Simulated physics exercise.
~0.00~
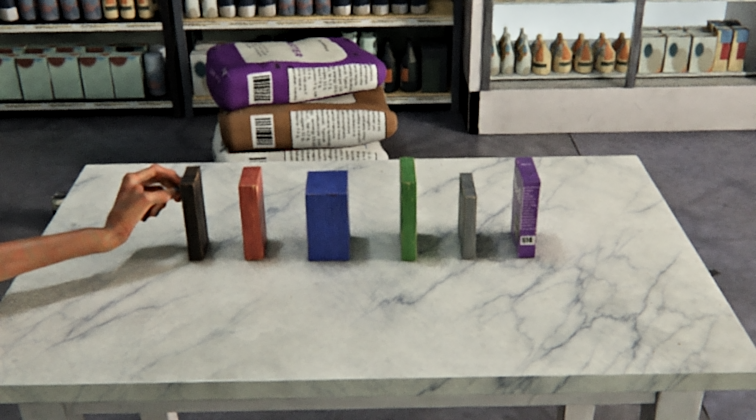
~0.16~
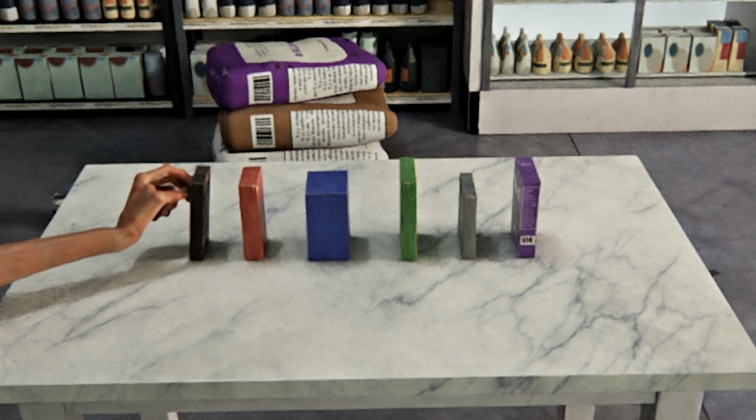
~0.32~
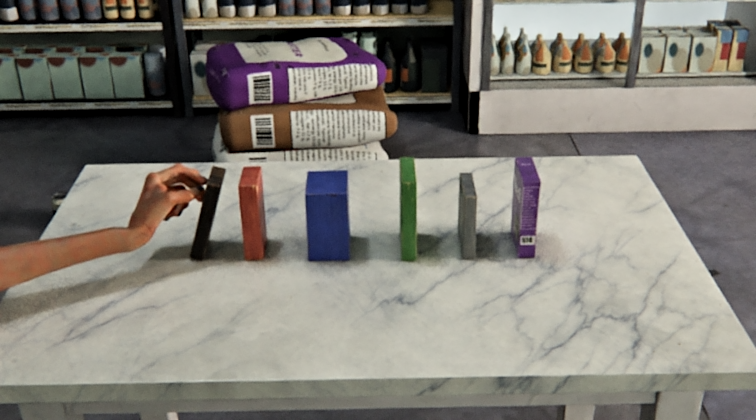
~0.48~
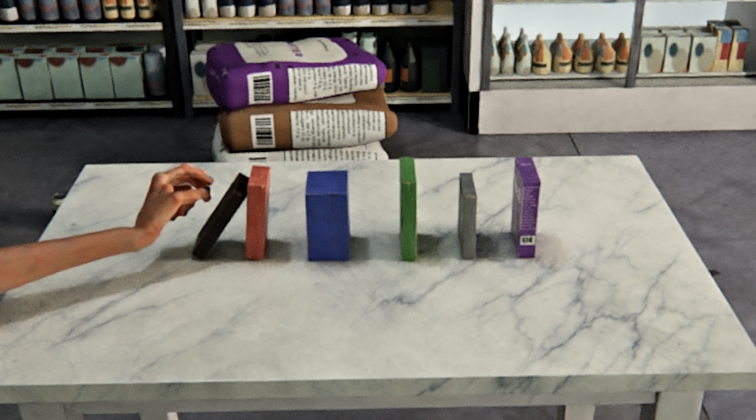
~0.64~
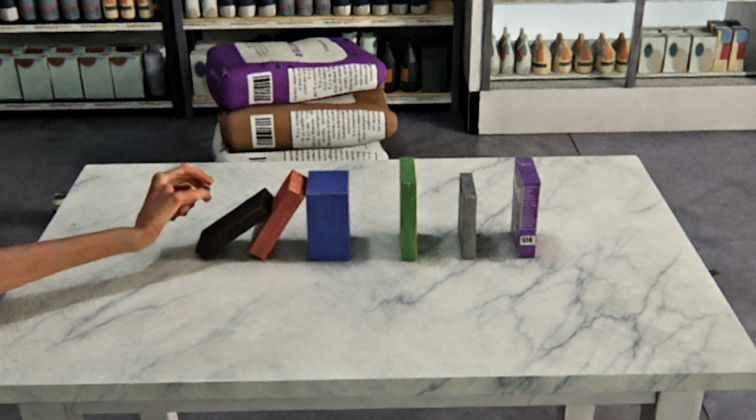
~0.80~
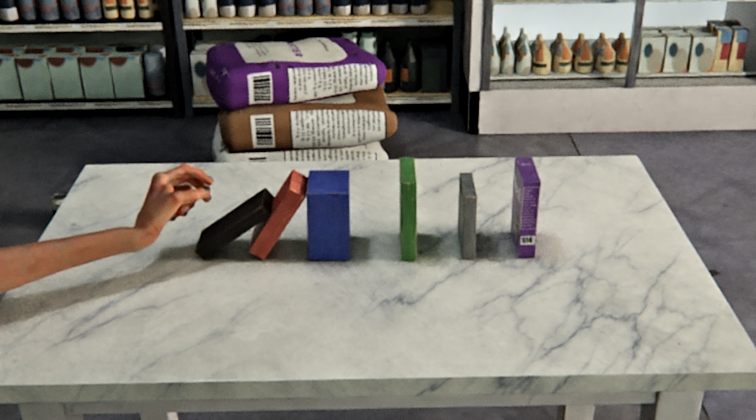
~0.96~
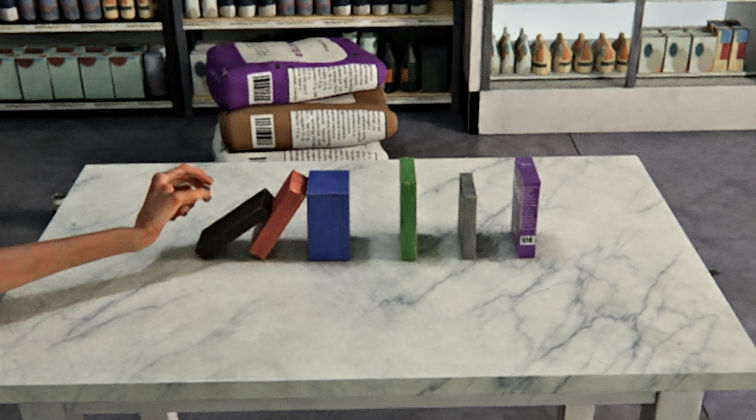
A hand tips a black board into a red block, which leans against the blue block.
